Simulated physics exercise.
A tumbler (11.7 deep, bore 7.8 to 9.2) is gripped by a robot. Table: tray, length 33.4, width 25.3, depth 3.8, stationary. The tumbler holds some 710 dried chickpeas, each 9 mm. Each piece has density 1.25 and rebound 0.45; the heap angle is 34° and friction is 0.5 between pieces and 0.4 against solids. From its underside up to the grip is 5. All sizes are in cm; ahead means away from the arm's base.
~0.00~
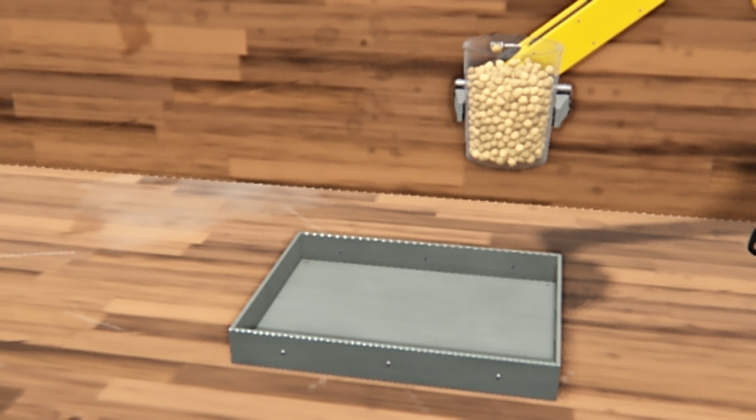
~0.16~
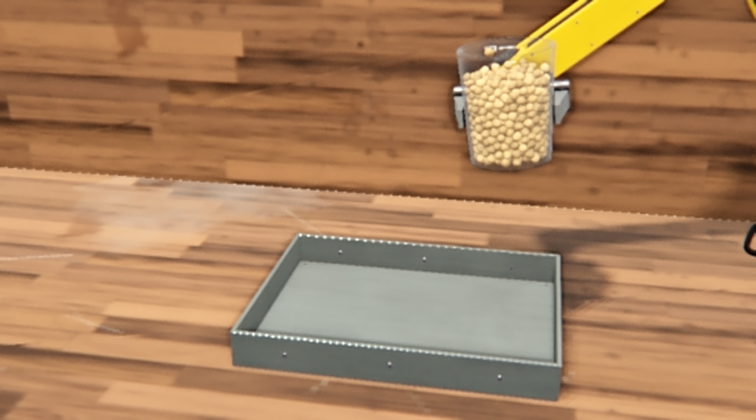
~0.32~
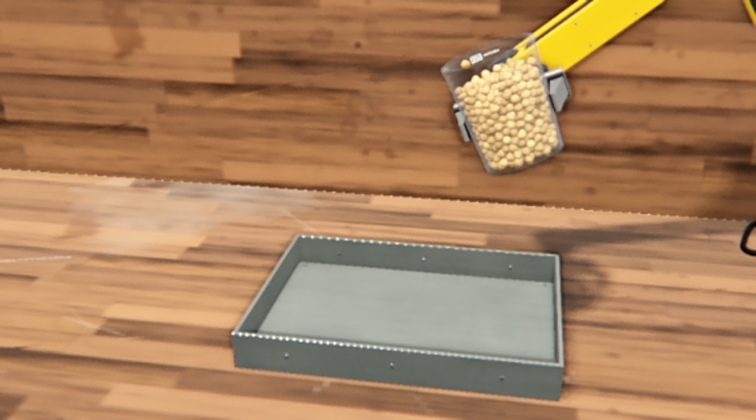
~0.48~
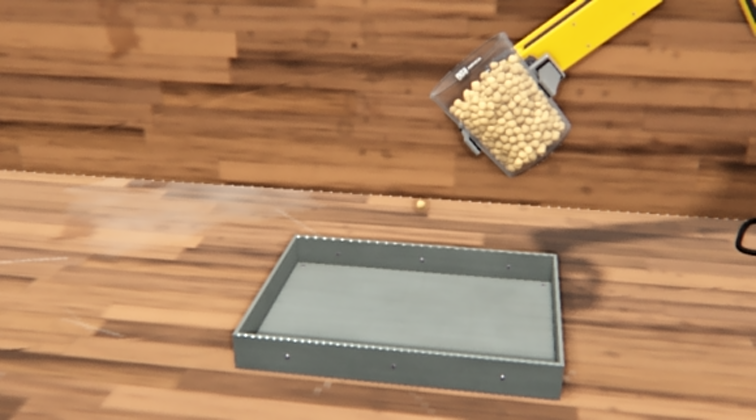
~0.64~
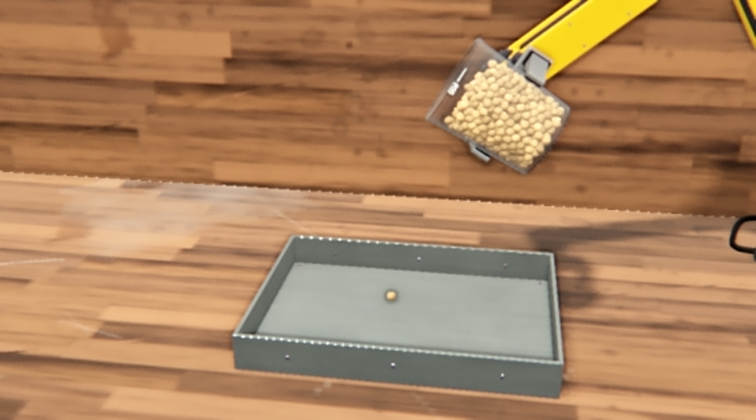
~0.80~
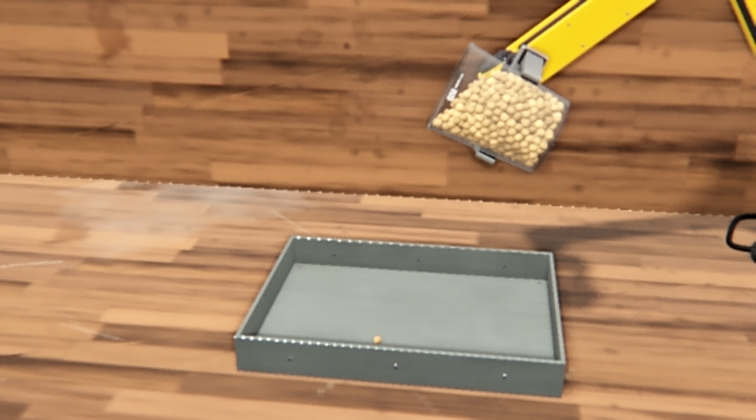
A yellow robot arm tilts a clear tumbler of chickpeas leftward, and one drops into a gray tray.
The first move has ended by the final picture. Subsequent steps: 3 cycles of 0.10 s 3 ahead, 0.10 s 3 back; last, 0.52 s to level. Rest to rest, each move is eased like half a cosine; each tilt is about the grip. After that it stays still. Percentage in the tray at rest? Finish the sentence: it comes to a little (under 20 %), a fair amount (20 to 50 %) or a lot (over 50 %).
It comes to a fair amount.
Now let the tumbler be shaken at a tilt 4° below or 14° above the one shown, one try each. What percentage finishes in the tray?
About 25 per cent for the first try and 60 per cent for the second.
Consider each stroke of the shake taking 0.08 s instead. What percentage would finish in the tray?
In that case around 35 per cent.
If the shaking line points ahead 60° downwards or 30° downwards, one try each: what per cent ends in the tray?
Near 5 and 15 percent respectively.
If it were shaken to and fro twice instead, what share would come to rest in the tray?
25 %.
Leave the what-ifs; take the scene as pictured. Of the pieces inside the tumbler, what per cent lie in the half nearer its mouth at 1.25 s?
Around 40 percent.
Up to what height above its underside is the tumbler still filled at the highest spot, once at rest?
Around 10.5 centimetres above the underside.
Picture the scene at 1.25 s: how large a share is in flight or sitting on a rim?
Estimated fraction: Near 10 %.
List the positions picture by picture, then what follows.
The first frame shows the tumbler middle at (509, 104), level; upper third of the load around (511, 85), from x 470 to 550, top at y 50; 714 in the tumbler.
The second frame shows the tumbler middle at (508, 106), tilted 6° forward; upper third of the load around (510, 86), from x 470 to 545, top at y 50.
The third frame shows the tumbler middle at (507, 107), tilted 22° forward; upper third of the load around (508, 89), from x 460 to 555, top at y 60.
The fourth frame shows the tumbler middle at (504, 109), tilted 43° forward; upper third of the load around (506, 92), from x 420 to 560, top at y 60; 713 in the tumbler, 1 in flight or on a rim.
The fifth frame shows the tumbler middle at (501, 111), tilted 59° forward; upper third of the load around (501, 94), from x 390 to 560, top at y 65; 713 in the tumbler, 1 in the tray.
The sixth frame shows the tumbler middle at (501, 112), tilted 65° forward; upper third of the load around (507, 98), from x 375 to 560, top at y 75; 713 in the tumbler, 1 in the tray.
After 1.25 s, tilted 65° forward, highest piece 28 above the table; 564 in the tumbler, 82 in the tray, 68 in flight or on a rim.
After 1.70 s, tilted 25° forward, highest piece 31 above the table; 490 in the tumbler, 219 in the tray, 1 on the table or floor, 4 in flight or on a rim.
After 2.12 s, level, highest piece 31 above the table; 490 in the tumbler, 223 in the tray, 1 on the table or floor.
After 3.17 s, level, highest piece 31 above the table; 490 in the tumbler, 223 in the tray, 1 on the table or floor.
In the end, 490 in the tumbler, 223 in the tray, 1 on the table or floor. That is 31 % in the tray.
